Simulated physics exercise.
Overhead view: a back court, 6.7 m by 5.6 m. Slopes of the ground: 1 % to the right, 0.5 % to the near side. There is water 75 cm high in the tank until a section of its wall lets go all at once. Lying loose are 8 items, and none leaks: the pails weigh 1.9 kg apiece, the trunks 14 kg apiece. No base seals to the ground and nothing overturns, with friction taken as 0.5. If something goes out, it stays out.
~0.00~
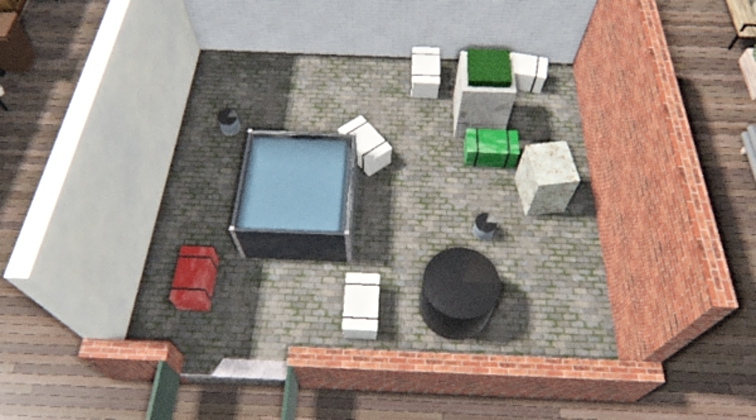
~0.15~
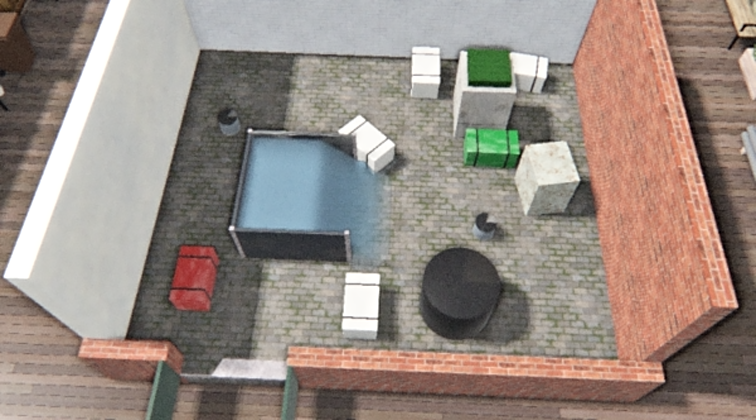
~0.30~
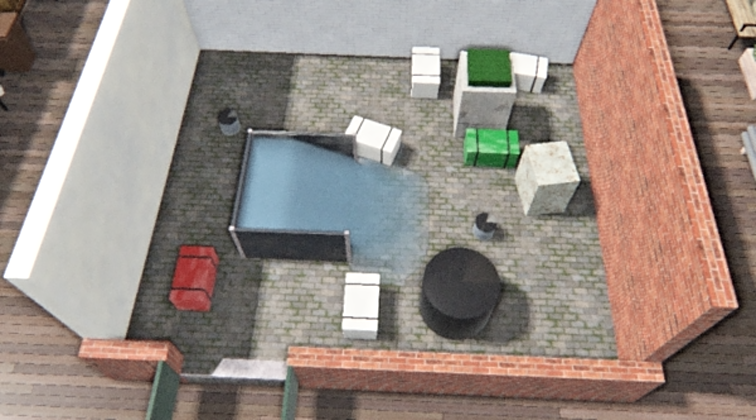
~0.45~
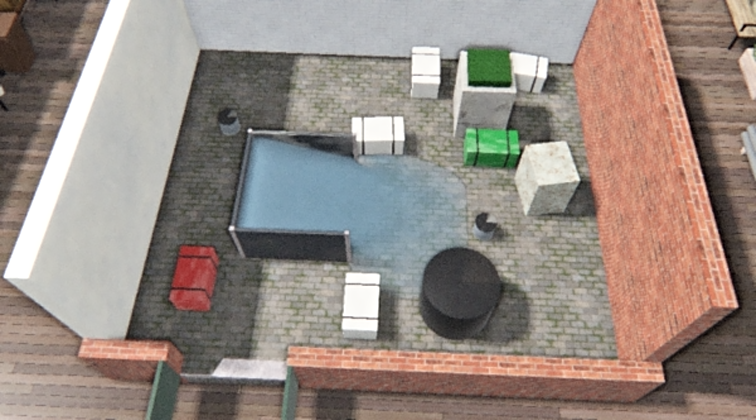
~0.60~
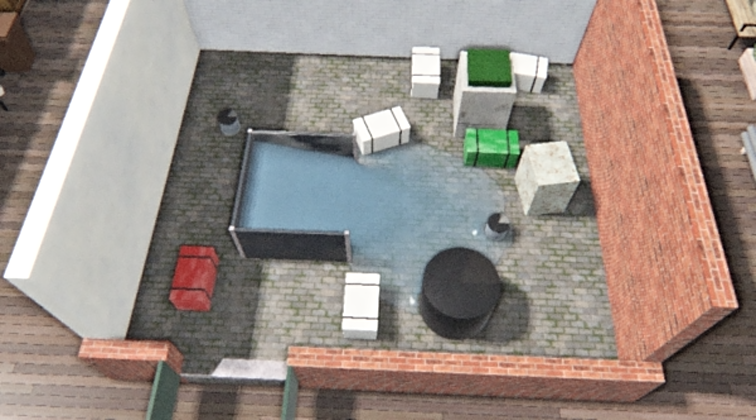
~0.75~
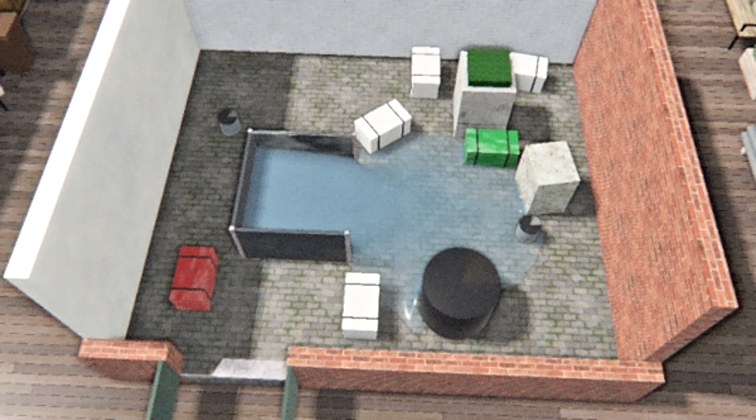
A square pool of water in a walled yard opened on its right side and water spread rightward over the paving, turning a nearby white trunk and then pushing a small dark bucket-like object right.
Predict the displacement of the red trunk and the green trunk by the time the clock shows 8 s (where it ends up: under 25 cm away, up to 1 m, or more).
The red trunk goes a moderate distance, and the green trunk goes a long distance.
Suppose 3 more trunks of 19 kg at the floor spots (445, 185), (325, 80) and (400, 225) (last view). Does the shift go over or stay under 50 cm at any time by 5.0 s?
Order as asked - farther, not as far, farther.
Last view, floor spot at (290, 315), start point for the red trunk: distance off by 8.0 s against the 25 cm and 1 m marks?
As it turns out, it is swept away.
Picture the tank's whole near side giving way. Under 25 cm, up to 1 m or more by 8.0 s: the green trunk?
I'd say the green trunk scarcely moves.
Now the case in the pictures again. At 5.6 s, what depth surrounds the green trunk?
Around 10 cm.
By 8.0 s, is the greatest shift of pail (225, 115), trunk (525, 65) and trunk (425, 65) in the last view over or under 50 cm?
Results in listed order: Falls short / exceeds / exceeds.
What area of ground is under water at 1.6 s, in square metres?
Roughly 15 m2.
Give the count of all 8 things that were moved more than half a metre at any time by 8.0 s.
Total: 7.
After 1.6 s the red trunk is near (191, 273), 0.0 m from its start, aground; the green trunk is near (543, 125), 0.9 m from its start, aground; 0 of 8 are out; 1 afloat.
After 3.6 s the red trunk is near (191, 273), 0.0 m from its start, aground; the green trunk is near (538, 69), 1.7 m from its start, afloat; 0 of 8 are out; 3 afloat.
After 5.6 s the red trunk is near (185, 272), 0.1 m from its start, aground; the green trunk is near (519, 68), 1.6 m from its start, afloat; 0 of 8 are out; 5 afloat.
After 8.0 s the red trunk is near (152, 252), 0.7 m from its start, aground; the green trunk is near (476, 61), 1.7 m from its start, afloat; 0 of 8 are out; 4 afloat.
